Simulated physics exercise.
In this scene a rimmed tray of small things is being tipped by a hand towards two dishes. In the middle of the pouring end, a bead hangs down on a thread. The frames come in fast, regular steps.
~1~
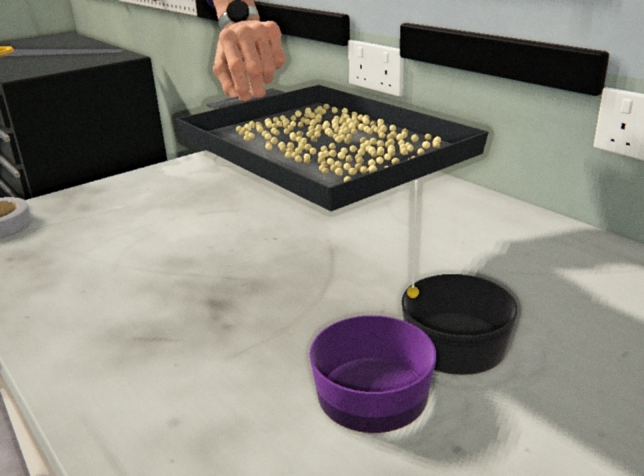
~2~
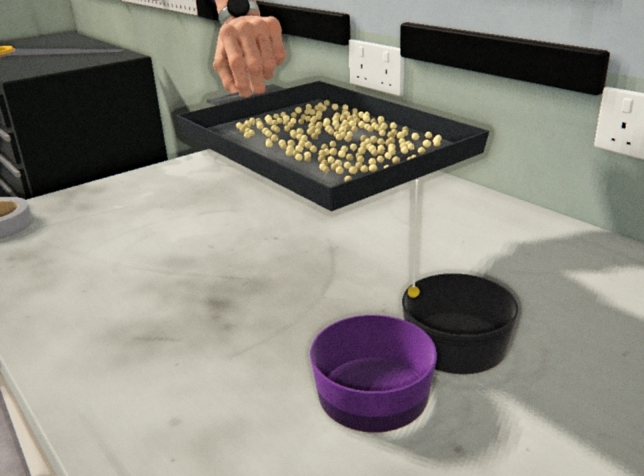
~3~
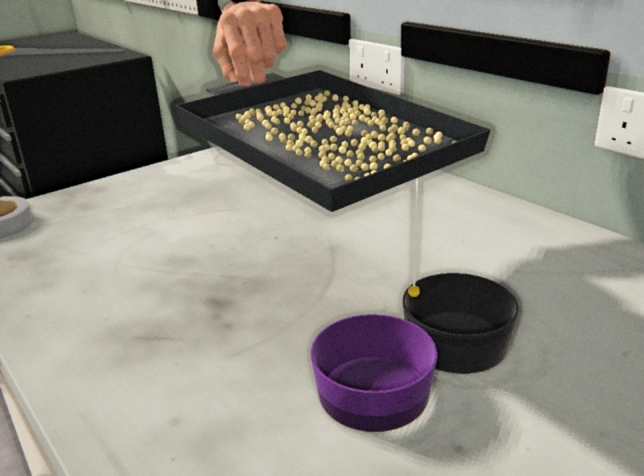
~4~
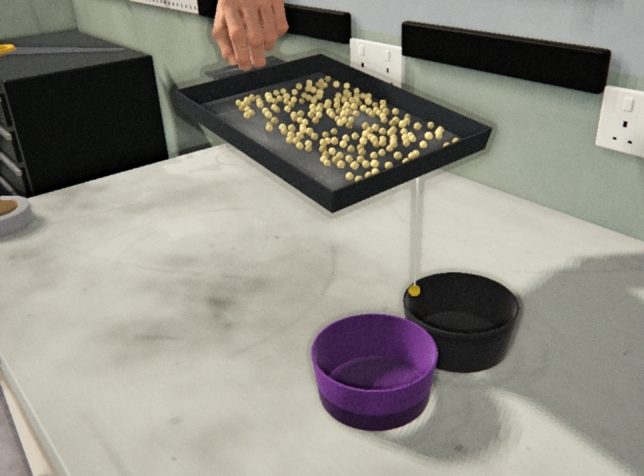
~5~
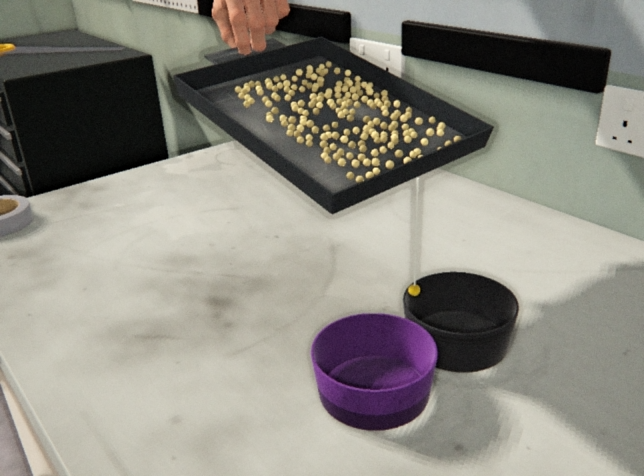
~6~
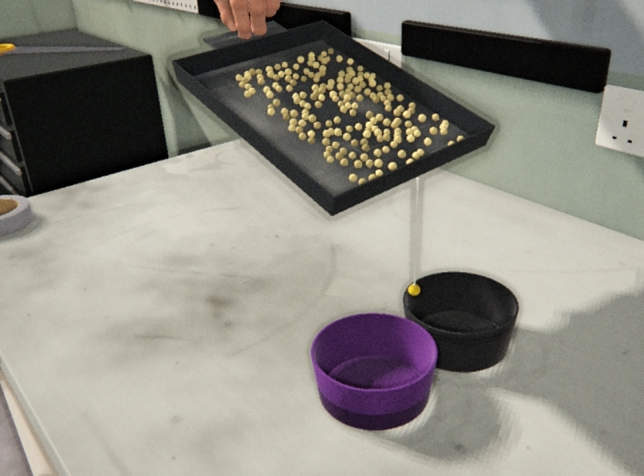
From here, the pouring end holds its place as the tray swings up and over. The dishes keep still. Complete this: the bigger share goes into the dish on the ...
Left.
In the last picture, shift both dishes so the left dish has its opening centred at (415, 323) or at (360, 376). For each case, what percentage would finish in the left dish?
The first try yields 50% and the second yields 60%.
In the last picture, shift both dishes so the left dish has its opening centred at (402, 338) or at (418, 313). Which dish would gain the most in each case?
The dish to the left, then the dish to the left.
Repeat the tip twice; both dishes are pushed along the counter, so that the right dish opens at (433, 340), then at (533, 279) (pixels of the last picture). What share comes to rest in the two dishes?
You'd get about 70 per cent first and about 30 per cent second.
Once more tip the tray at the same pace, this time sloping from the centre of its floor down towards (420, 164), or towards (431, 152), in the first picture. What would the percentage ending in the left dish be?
0 % and 0 %, roughly.
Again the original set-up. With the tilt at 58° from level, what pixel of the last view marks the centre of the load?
Roughly at (391, 170).
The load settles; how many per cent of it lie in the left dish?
Result: Near 70 %.
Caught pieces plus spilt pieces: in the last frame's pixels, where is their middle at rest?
Close to (386, 391) in the last view.
Shortly afterwards, tray tipped steeply; all but a few on the tray; only a few in the left dish.
Next, tray tipped right over; all but a few on the tray; only a few in the left dish; only a few outside both; only a few in the air.
Some moments later, tray tipped past a quarter turn; the bulk in the left dish; a little in the right dish; near a quarter outside both.
In the end, tray tipped past a quarter turn; the bulk in the left dish; a little in the right dish; near a quarter outside both.
